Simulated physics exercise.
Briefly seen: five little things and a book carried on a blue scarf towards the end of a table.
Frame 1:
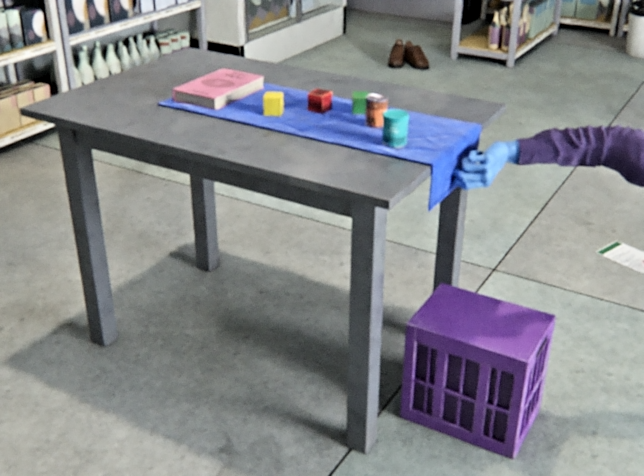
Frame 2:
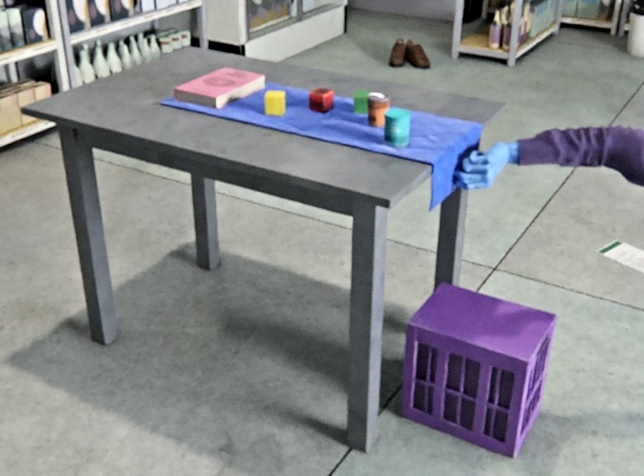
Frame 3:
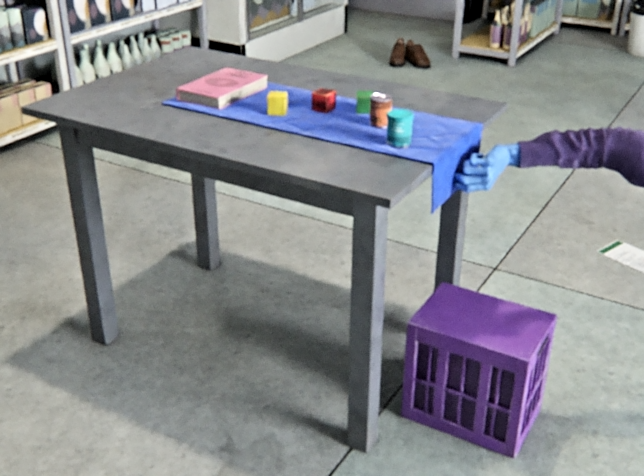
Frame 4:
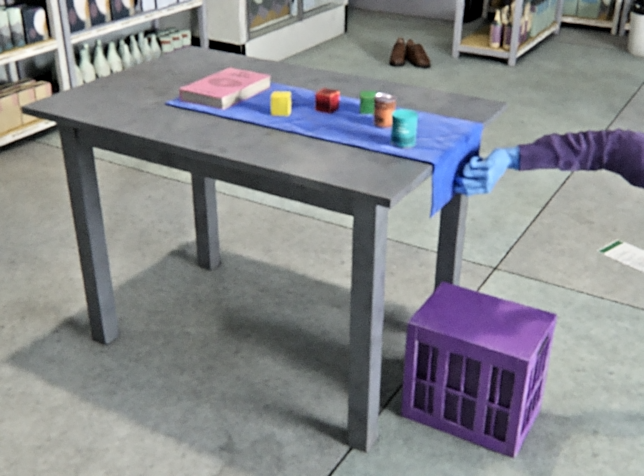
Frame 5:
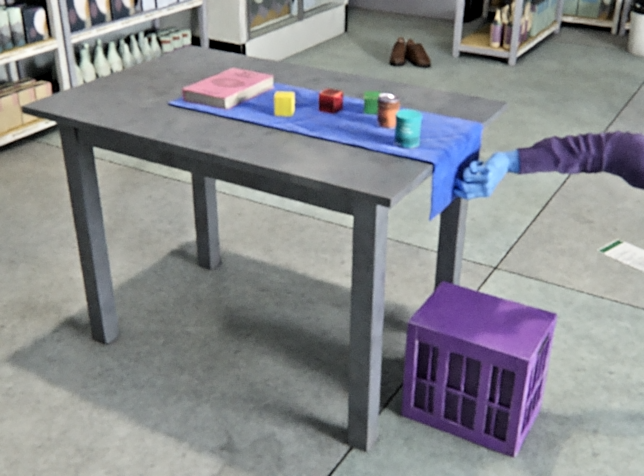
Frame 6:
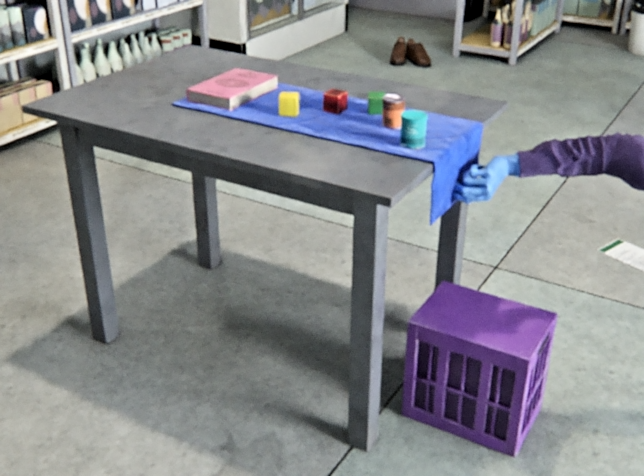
A gloved hand slowly pulls a blue cloth rightward, carrying the objects on it along.
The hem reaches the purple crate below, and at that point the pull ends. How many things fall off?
Three end up below.
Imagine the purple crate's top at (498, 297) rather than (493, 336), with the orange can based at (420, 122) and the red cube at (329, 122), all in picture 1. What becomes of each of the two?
As for the orange can, it leaves the top; as for the red cube, it holds its spot.
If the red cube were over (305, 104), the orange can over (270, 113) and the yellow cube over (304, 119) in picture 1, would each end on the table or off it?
Looking at each one, the red cube remains in position, the orange can remains in position and the yellow cube remains in position.
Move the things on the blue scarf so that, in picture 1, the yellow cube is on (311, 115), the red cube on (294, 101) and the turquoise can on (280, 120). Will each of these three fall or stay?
Start with the yellow cube, which is kept; next the red cube, which is kept; last the turquoise can, which is kept.
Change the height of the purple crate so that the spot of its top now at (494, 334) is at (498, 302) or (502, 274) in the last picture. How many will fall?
The count comes out 2 and 1.
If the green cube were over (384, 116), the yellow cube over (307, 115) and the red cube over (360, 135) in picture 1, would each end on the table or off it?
Green cube: Off. Yellow cube: Still up. Red cube: Off.
Early on, hem near (453, 241); turquoise can gone.
Midway, hem near (450, 286); turquoise can and orange can gone.
Near the end, hem on the crate; turquoise can, orange can and green cube gone.
Finally, hem on the crate; turquoise can, orange can and green cube gone. The count of fallen things is three.
